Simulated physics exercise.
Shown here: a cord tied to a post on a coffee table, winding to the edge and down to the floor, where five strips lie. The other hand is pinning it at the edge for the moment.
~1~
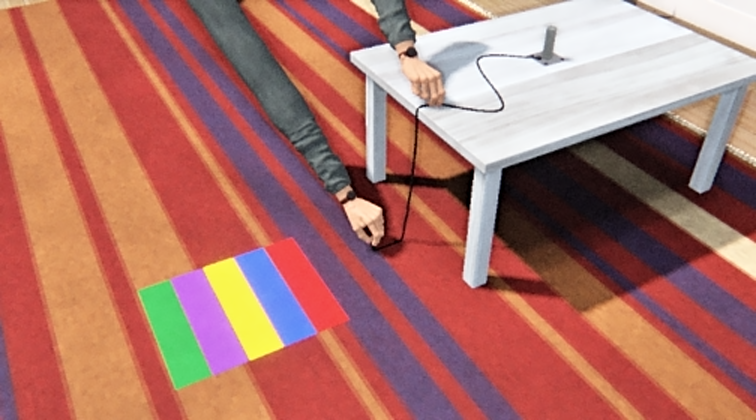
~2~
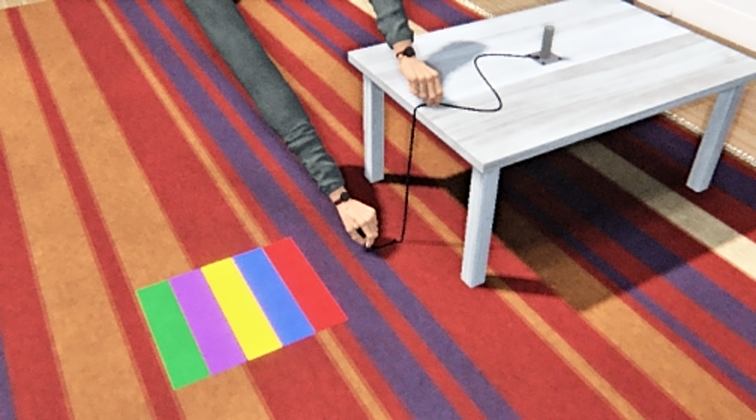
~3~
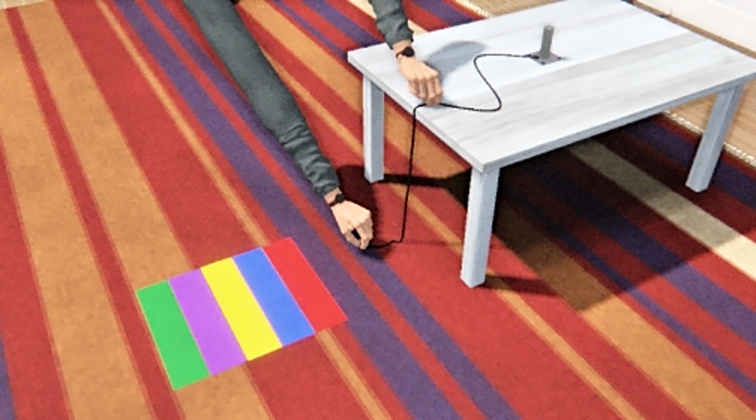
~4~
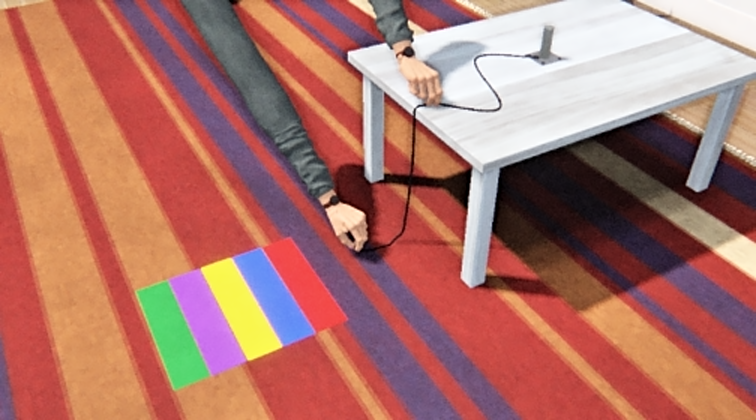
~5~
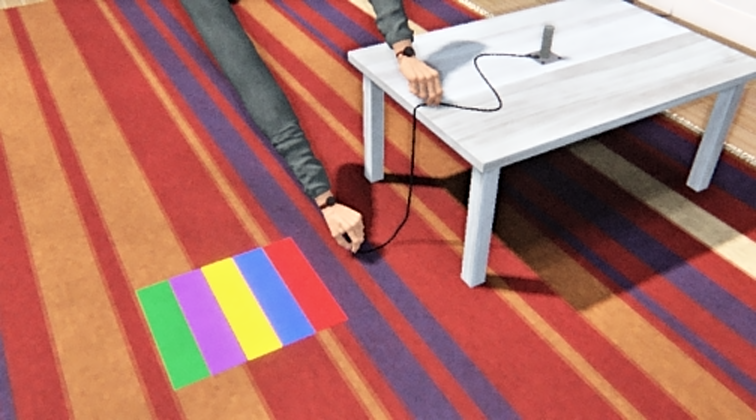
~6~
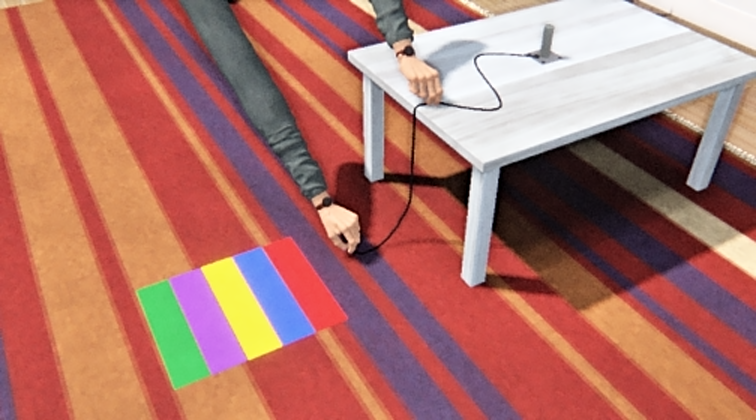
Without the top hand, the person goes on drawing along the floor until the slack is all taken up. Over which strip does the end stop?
Over the green strip.
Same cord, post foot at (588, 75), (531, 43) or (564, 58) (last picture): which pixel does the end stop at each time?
The three places are (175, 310), (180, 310) and (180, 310), in that order.
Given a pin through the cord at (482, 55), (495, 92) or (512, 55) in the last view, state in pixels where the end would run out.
First near (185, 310), then near (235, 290), then near (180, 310).
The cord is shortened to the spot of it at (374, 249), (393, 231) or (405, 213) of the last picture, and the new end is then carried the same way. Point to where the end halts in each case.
The pixels are (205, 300), (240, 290) and (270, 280), in the order of the tries.
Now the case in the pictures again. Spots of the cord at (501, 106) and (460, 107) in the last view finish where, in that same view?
They go to (408, 109) and to (373, 137).
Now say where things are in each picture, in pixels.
End (372, 242); red (323, 310); blue (291, 322); yellow (257, 335); purple (223, 349); green (186, 363), in the first frame.
End (366, 244); cord through (507, 55) (482, 76) (496, 110) (423, 106) (409, 169) (404, 230), in the second frame.
End (361, 245), in the third frame.
End (355, 247); cord through (507, 55) (482, 76) (496, 110) (422, 106) (412, 168) (404, 229), in the fourth frame.
End (352, 248), in the fifth frame.
End (348, 249); cord through (507, 54) (482, 75) (496, 109) (422, 105) (412, 167) (396, 228), in the sixth frame.
Soon after, end near (228, 293); over yellow.
Then, end near (188, 308); over purple.
At full stretch, end near (163, 317); over green. It gets as far as the green strip.
